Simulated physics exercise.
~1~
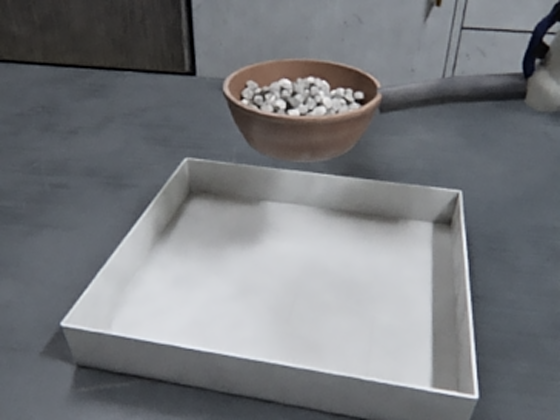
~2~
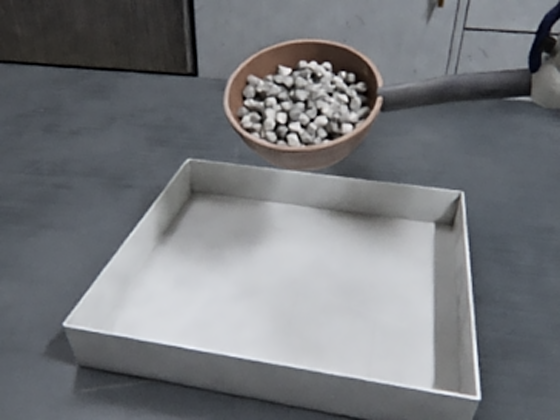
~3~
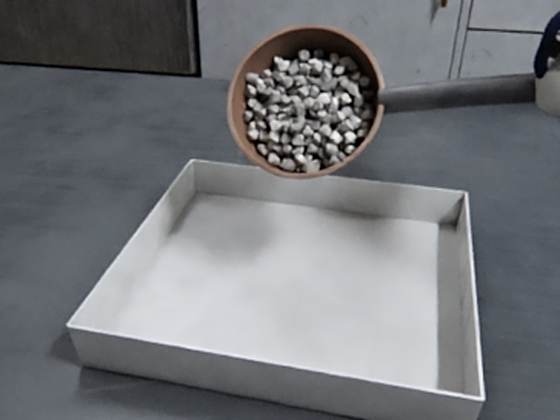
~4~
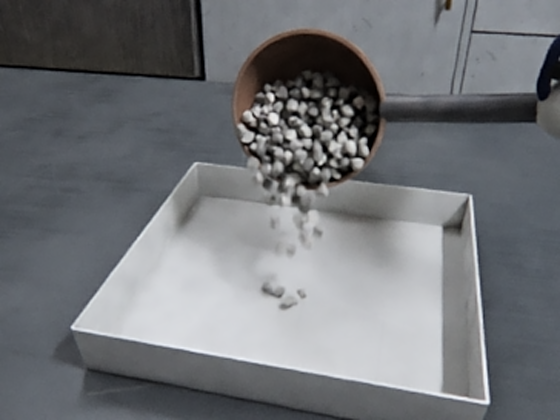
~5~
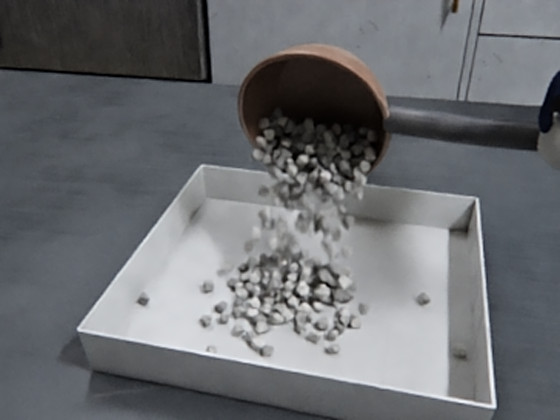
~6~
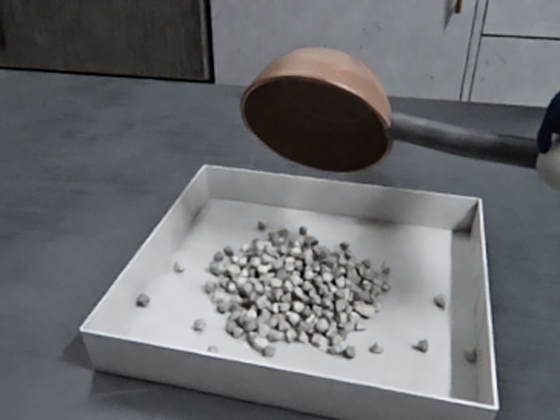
On a dull blue-grey tabletop in front of pale cabinets and a dark panel, seen from slightly above, a shallow white tray sits empty. Above its far side, a reddish-brown ladle full of grey and whitish bits of litter is held by a grey handle reaching in from the right, where part of a gripping hand shows. The ladle tips steadily toward the viewer, and the bits begin to spill over its lower rim. They pour down in a thick stream, and a few scatter outward. Finally the ladle hangs overturned and empty above a loose, low heap in the tray.
